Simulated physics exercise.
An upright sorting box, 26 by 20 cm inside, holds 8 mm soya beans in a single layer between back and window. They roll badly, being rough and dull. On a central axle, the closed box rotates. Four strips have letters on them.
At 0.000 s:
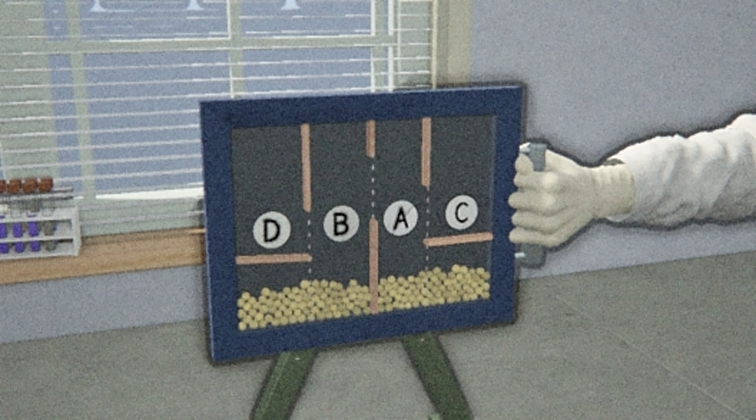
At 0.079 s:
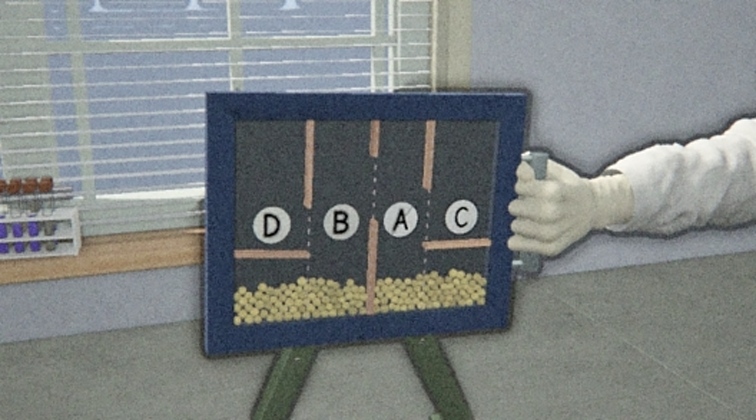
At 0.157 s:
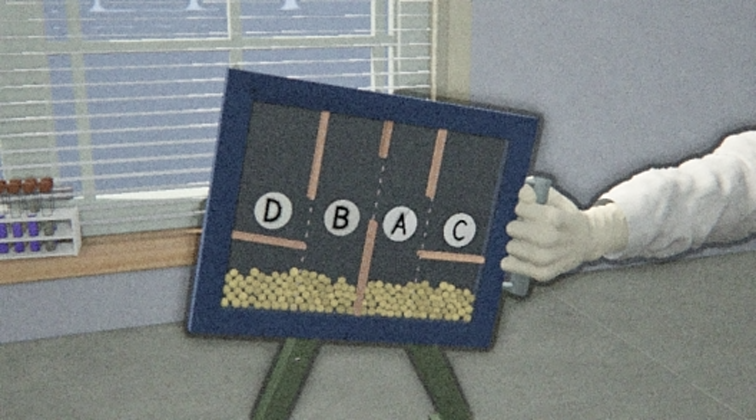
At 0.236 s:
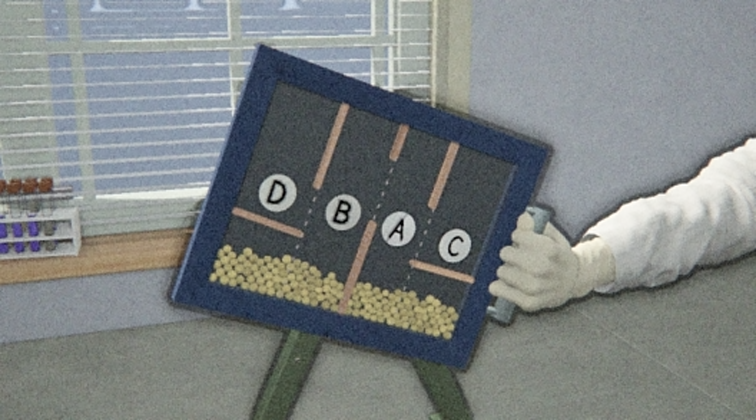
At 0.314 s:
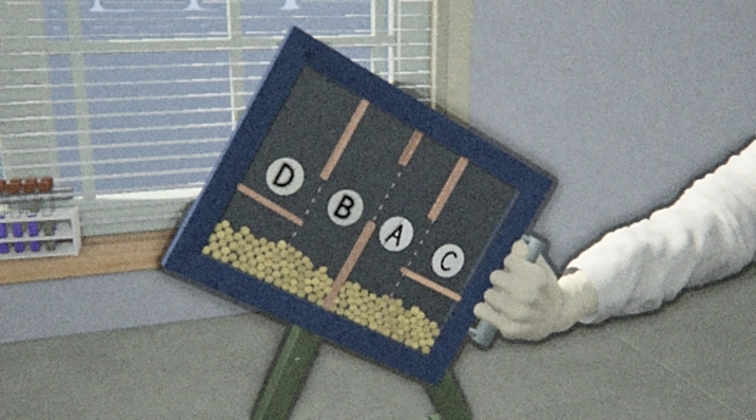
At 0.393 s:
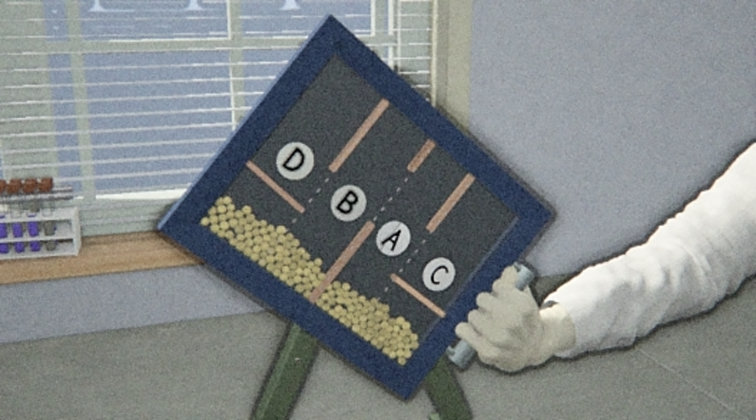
At first, a blue-framed box with compartments labelled D, B, A and C sits level on a green stand, pale beans lying along its bottom. A gloved hand gripping the right side then turns it steadily clockwise, and the bean layer slants down to the right with the box, barely shifting inside.
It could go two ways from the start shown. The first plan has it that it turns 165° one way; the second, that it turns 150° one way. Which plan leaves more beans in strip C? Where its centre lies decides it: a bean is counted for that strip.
Go with the plan named later.
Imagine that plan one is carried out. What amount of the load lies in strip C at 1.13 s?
Close to 50 % of the load.
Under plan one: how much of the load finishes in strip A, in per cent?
Roughly 35%.
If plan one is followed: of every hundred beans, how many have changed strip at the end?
Roughly 55 in a hundred.
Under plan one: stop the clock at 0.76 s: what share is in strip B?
It comes to roughly 35 %.
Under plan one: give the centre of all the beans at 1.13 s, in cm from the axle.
Offset approx. 5 cm left, 2 cm below.
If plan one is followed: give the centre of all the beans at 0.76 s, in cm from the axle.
Left: About 7 cm; below: About 2 cm.
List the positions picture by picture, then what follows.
In the first picture, level; about 150 beans; beans' middle (370, 296); highest (305, 285); A (401, 218), B (341, 224), C (462, 212), D (272, 230).
In the second picture, turned 3° clockwise; beans' middle (366, 296); highest (302, 282).
In the third picture, turned 11° clockwise; beans' middle (355, 297); highest (234, 273); wall ends (311, 196), (383, 155), (430, 195), (373, 223), (421, 254), (303, 246).
In the fourth picture, turned 21° clockwise; beans' middle (342, 295); highest (227, 249).
In the fifth picture, turned 31° clockwise; beans' middle (330, 290); highest (225, 225).
In the sixth picture, turned 41° clockwise; beans' middle (320, 285); highest (219, 201); A (393, 239), B (349, 203), C (439, 274), D (295, 161).
Plan one. 0.76 s, it stands 88° clockwise; the beans' middle is 7 cm left of and 2 cm below the centre; A 10 %, B 35 %, C 40 %, D 15 %.
After 1.13 s, it stands 135° clockwise; the beans' middle is 5 cm left of and 2 cm below the centre; A 15 %, B 35 %, C 50 %.
After 1.44 s, it stands 165° clockwise; the beans' middle is 4 cm left of and 2 cm below the centre; A 30 %, B 25 %, C 45 %.
Settled by 2.6 s, it stands 165° clockwise; A 35 %, B 25 %, C 40 %, D 0 %.
Plan two would end with A 30 %, B 20 %, C 45 %, D 0 %.
